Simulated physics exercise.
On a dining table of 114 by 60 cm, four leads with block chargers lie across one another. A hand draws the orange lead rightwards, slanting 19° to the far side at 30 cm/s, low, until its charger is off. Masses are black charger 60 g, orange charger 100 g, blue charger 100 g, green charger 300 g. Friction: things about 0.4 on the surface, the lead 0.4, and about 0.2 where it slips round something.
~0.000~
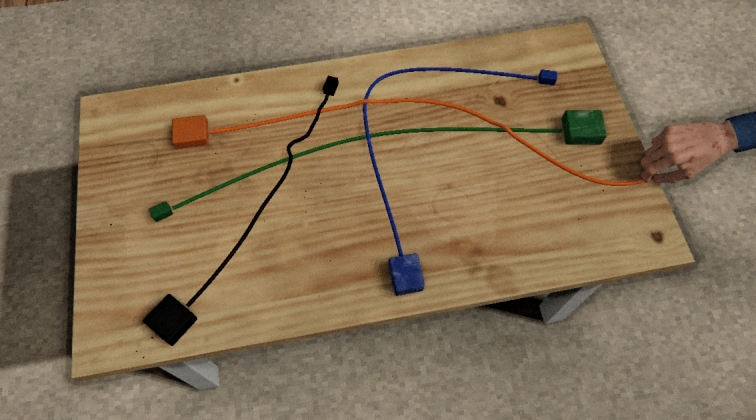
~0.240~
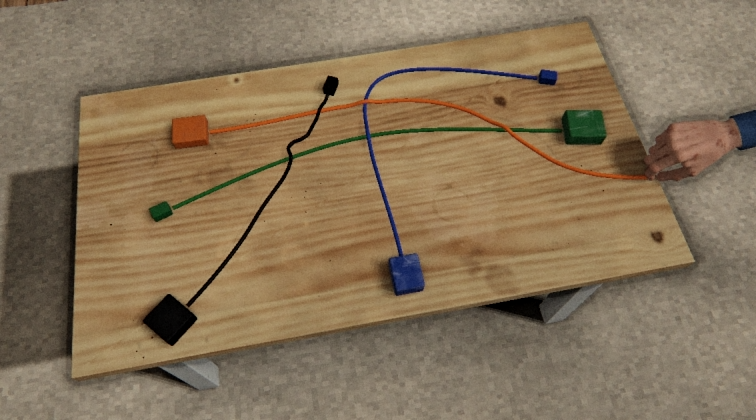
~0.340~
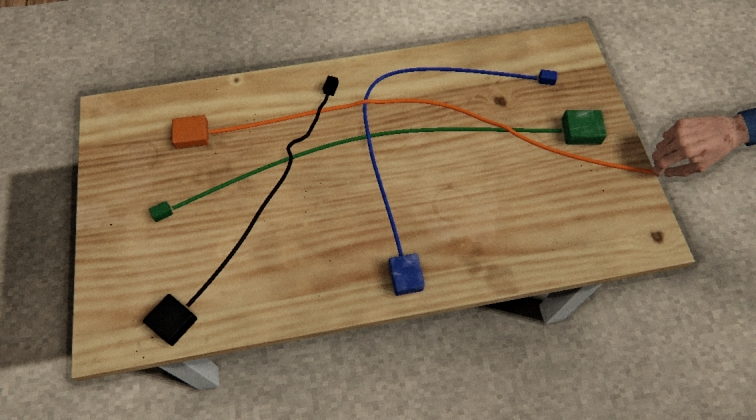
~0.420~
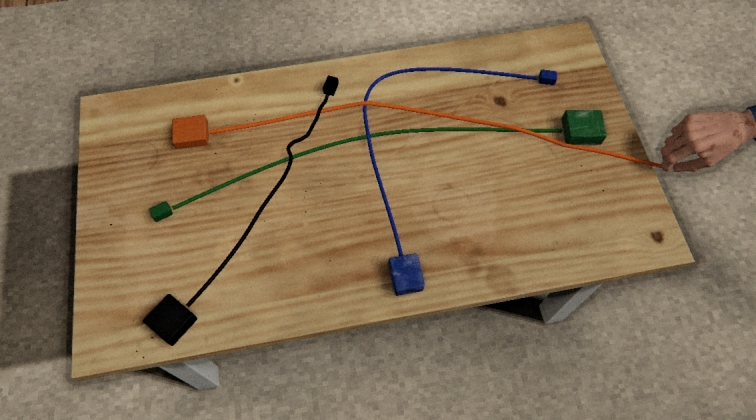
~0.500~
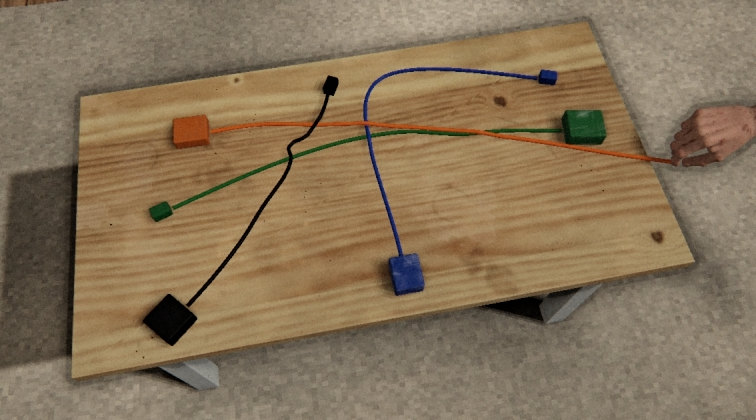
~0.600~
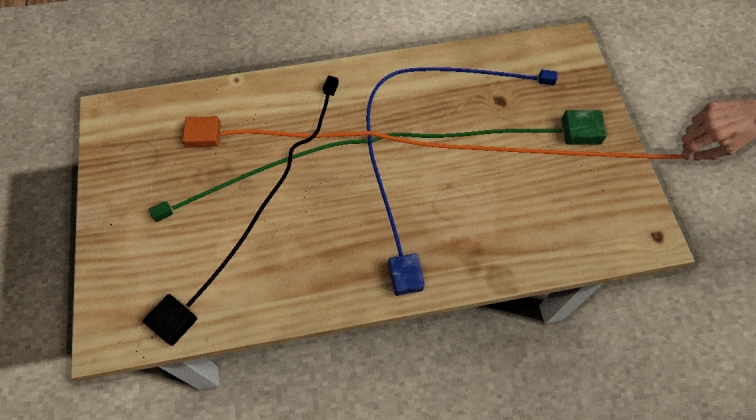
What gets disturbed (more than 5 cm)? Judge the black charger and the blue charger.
The black charger moves, the blue charger stays put.
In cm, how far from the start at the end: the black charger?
Black charger off the top.
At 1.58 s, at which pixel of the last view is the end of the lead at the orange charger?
At about (351, 137).
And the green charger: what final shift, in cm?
Green charger 8 cm.
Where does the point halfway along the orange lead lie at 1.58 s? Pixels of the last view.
Near (585, 146).
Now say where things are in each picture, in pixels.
In the first picture, black charger (168, 317); blue charger (407, 271); crossings (300, 154) black over green, (325, 100) black over orange, (362, 136) blue over green, (365, 94) orange over blue, (501, 126) orange over green; orange lead runs through (517, 138) (435, 102) (346, 106) (256, 124); grip (650, 179).
In the second picture, orange lead runs through (435, 102) (256, 124); grip (654, 177).
In the third picture, orange lead runs through (435, 103) (256, 124); grip (661, 173).
In the fourth picture, orange lead runs through (437, 114) (256, 124); grip (670, 168).
In the fifth picture, orange lead runs through (442, 129) (257, 125); grip (679, 163).
In the sixth picture, black charger (168, 317); blue charger (407, 271); orange lead runs through (547, 152) (453, 147) (360, 134) (268, 133); grip (690, 156).
At 1.6 s, the orange lead's tail end at (351, 137); orange charger 29 cm off its start, black plug 3 cm off its start.
At 2.6 s, the orange lead's tail end at (496, 146); black charger 20 cm off its start, orange charger 59 cm off its start, black plug 31 cm off its start.
At 3.6 s, the orange lead's tail end at (647, 149); black charger 50 cm off its start at (420, 204), orange charger 90 cm off its start at (636, 149), black plug on its side, 60 cm off its start at (616, 136).
At 4.6 s, the orange lead has left the top; black charger over the edge, orange charger over the edge, black plug over the edge.
At 5.1 s, the orange lead has left the top; black charger over the edge, blue charger 0 cm off its start at (407, 271), orange charger over the edge, black plug over the edge.
